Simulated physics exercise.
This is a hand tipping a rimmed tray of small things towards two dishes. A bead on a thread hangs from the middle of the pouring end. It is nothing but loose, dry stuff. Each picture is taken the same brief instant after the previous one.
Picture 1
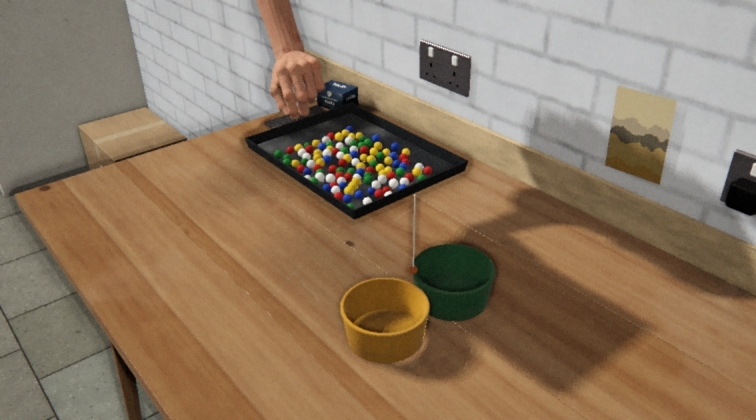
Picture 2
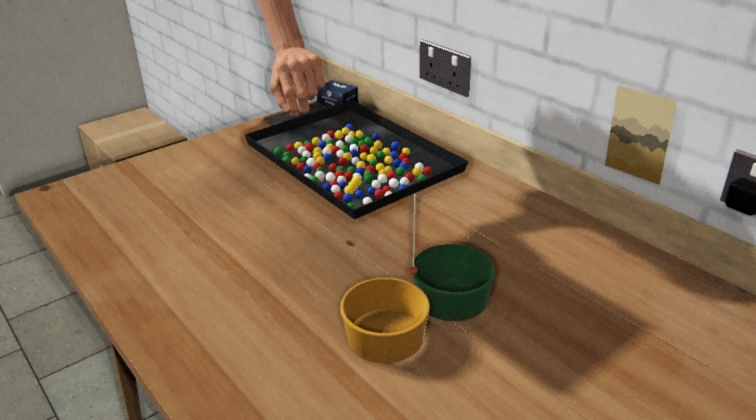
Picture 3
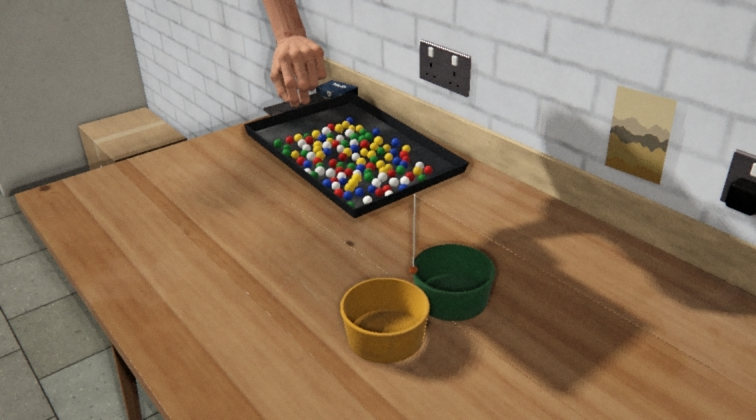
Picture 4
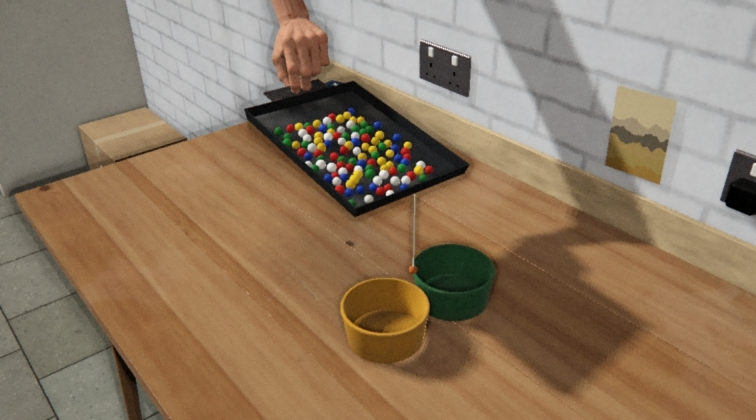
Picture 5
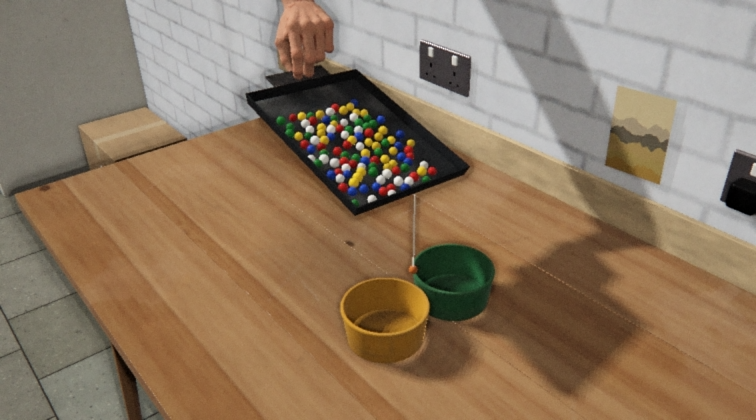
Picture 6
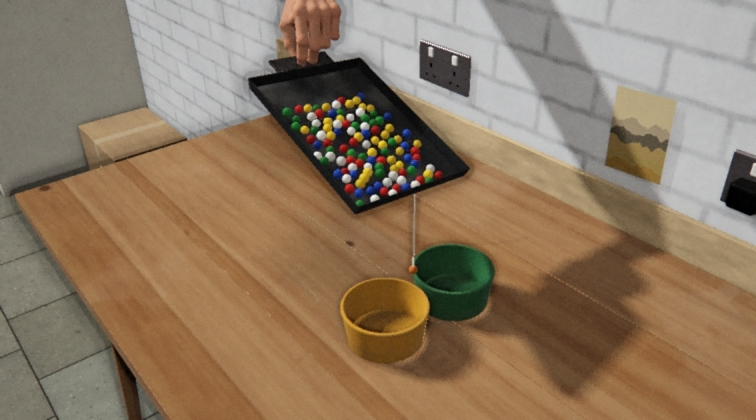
On a wooden table against a white brick wall, a hand lifted the far end of a black tray of colourful beads, tilting it steadily towards the yellow and green dishes as the beads shifted slightly.
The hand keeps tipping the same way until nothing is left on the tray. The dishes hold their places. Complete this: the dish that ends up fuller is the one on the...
Right.
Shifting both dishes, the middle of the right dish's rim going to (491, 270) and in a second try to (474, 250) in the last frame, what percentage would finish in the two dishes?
About 90 in a hundred, then about 60 in a hundred.
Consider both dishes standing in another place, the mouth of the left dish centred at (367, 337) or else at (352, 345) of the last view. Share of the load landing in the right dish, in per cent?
40 and 30 in a hundred.
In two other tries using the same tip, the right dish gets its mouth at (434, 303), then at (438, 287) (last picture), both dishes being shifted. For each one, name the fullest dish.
The dish to the right, then the dish to the right.
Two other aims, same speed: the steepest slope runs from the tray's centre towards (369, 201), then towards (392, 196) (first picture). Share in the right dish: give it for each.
In turn, 0 percent and then 10 percent.
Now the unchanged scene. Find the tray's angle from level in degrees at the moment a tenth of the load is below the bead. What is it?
About 80 degrees.
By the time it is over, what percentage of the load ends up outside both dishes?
30 per cent.
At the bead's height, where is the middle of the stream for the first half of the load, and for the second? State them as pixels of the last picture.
It passes near (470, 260) first and then near (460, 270).
Soon after the last picture, tray tipped steeply; nearly all on the tray; a stray few in the right dish; a stray few in the air.
A little later, tray tipped past a quarter turn; about a quarter on the tray; a stray few in the left dish; about a third in the right dish; a small part outside both; about a quarter in the air.
Later still, tray tipped past a quarter turn; a small part in the left dish; about two thirds in the right dish; about a quarter outside both.
By the end, tray tipped past a quarter turn; a small part in the left dish; about two thirds in the right dish; about a quarter outside both.
